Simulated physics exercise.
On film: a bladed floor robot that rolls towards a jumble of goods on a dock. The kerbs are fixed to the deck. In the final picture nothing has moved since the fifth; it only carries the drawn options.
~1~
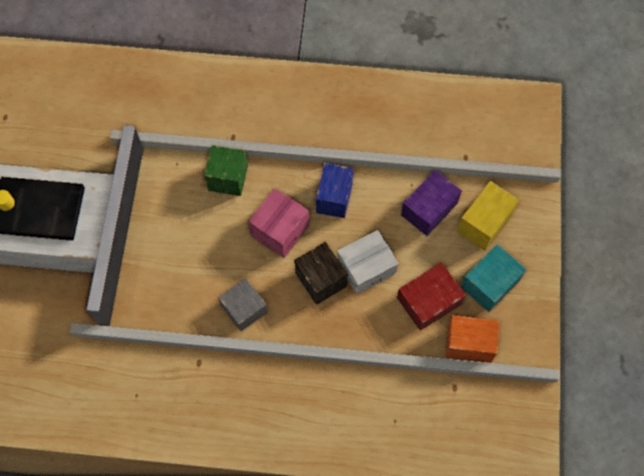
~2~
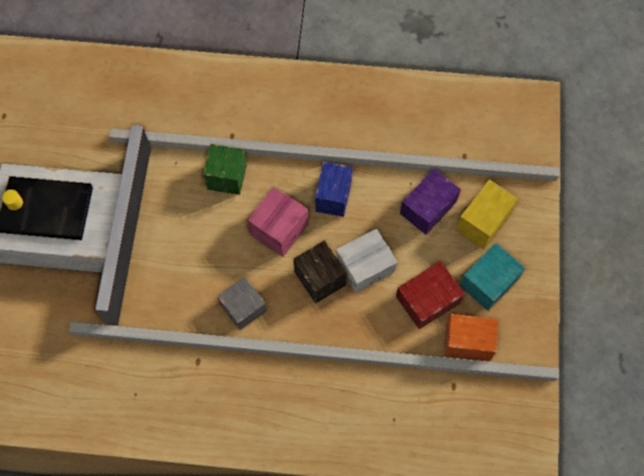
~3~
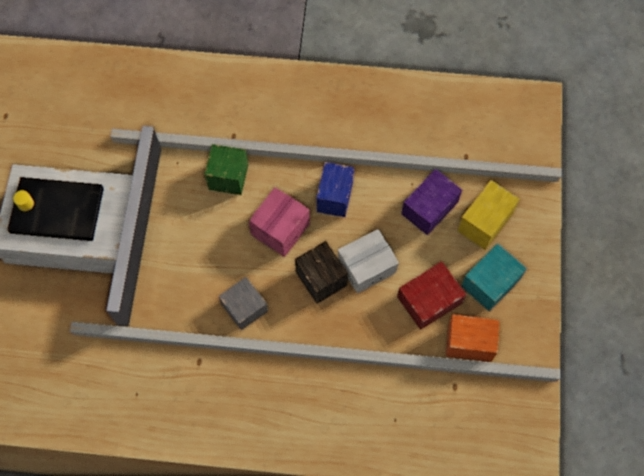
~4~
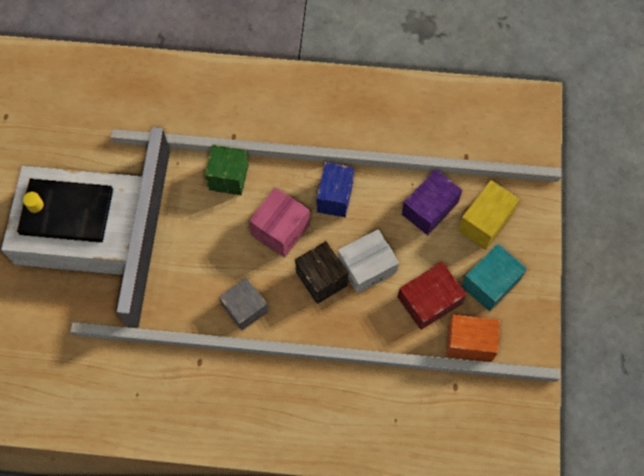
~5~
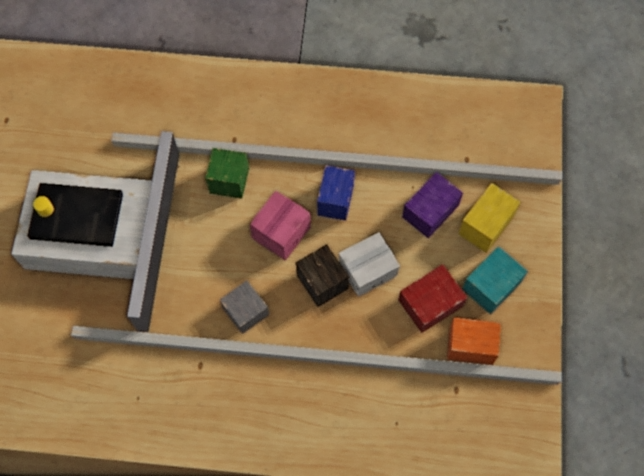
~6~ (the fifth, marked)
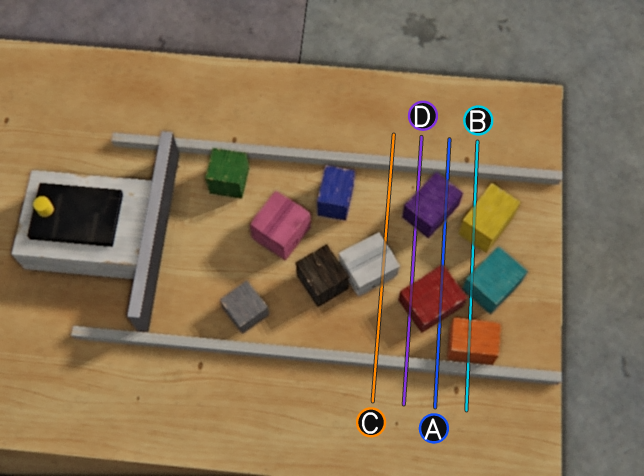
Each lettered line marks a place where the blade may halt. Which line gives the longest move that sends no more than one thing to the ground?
The farthest such stop is A.
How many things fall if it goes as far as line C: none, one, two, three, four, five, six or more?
The count is none.
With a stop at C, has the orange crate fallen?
No.
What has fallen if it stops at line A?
It is the yellow crate.
On the marked copy, A at (443, 266); B at (472, 268); C at (384, 260); D at (413, 263).
Following A. Soon after the start, robot (186, 224); green crate (289, 179); grey crate (279, 313).
Later, robot (292, 233); orange crate (477, 345); red crate (447, 307).
In the end, robot (372, 240); yellow crate over the edge; turquoise crate (558, 286); one fallen.
As for the rest, B drops three; C is within the limit but short; D is within the limit but short.
